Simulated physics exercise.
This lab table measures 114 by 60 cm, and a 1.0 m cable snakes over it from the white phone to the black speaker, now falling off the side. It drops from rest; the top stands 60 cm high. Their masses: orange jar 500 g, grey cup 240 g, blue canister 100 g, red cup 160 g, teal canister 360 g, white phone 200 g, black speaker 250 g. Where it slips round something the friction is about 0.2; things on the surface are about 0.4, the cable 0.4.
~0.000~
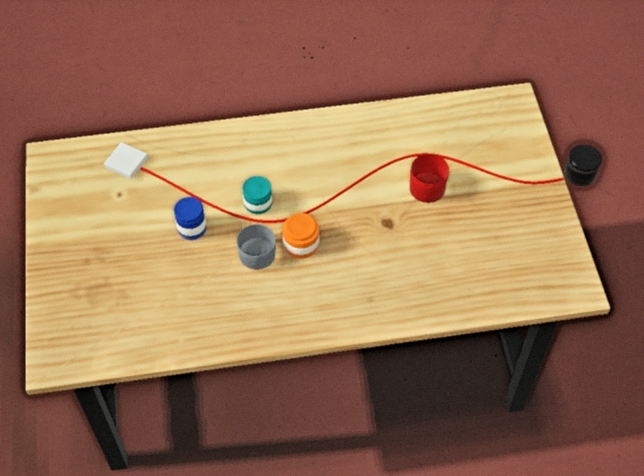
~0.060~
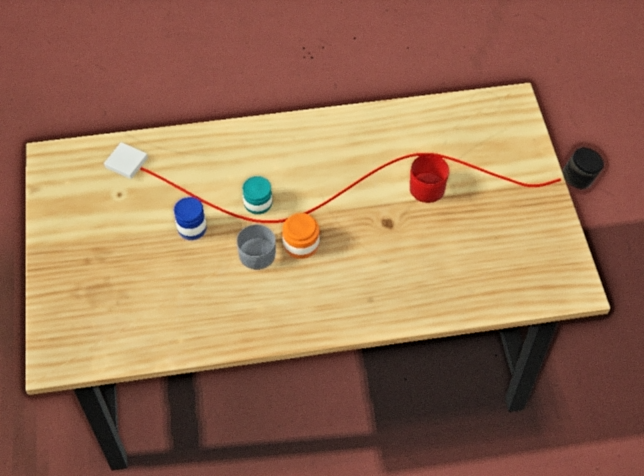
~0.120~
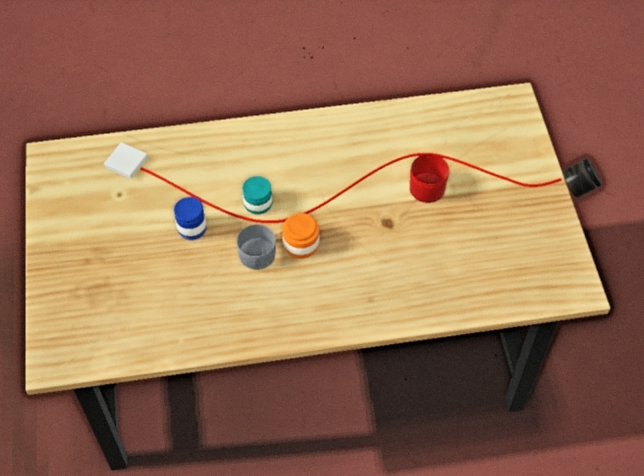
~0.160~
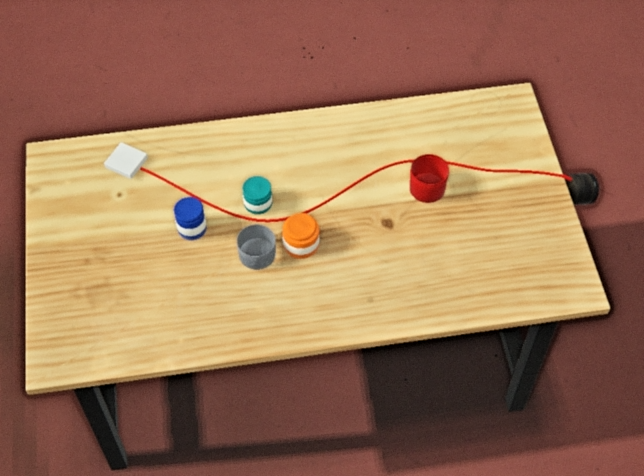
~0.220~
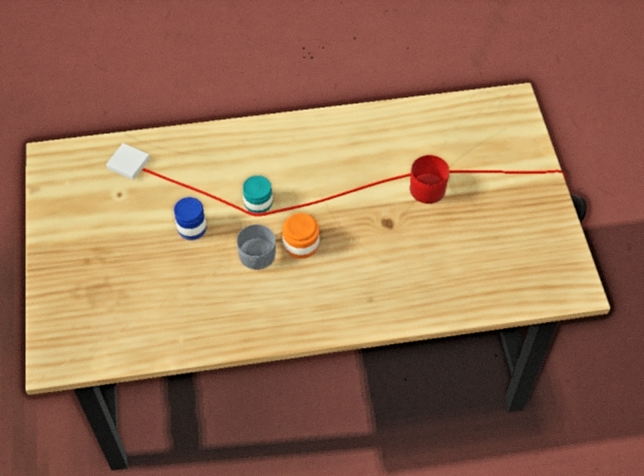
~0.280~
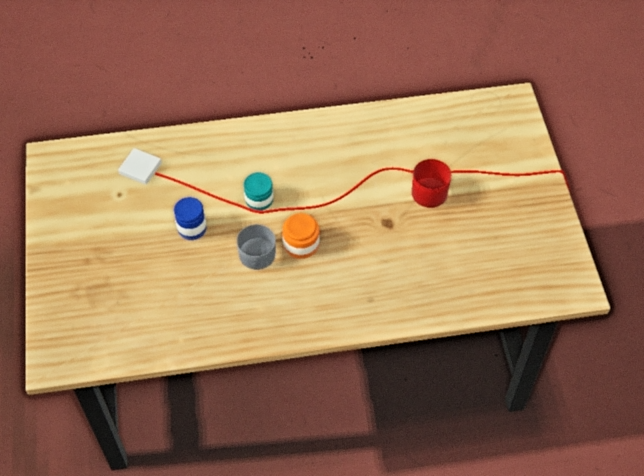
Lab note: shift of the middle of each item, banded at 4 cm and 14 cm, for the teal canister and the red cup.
One by one: Teal canister: Short distance. Red cup: Short distance.
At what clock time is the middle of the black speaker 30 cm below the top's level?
2.00 s.
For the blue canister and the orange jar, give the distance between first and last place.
Net shift - blue canister 0 cm, orange jar 0 cm.
By 0.5 s, the cable's tail end at (173, 180); red cup 1 cm off its start, teal canister 1 cm off its start, black speaker over the edge.
By 0.7 s, the cable's tail end at (179, 183); red cup 1 cm off its start, teal canister 1 cm off its start, white phone 9 cm off its start.
By 1.0 s, the cable's tail end at (191, 187); red cup 1 cm off its start at (433, 174), teal canister 1 cm off its start at (258, 183), white phone 12 cm off its start at (175, 178).
By 1.2 s, the cable's tail end at (203, 192); red cup 1 cm off its start, teal canister 1 cm off its start, white phone 15 cm off its start.
By 2.4 s, the cable's tail end at (242, 206); red cup 1 cm off its start at (433, 174), teal canister 1 cm off its start at (259, 182), white phone 24 cm off its start at (226, 197), black speaker over the edge.
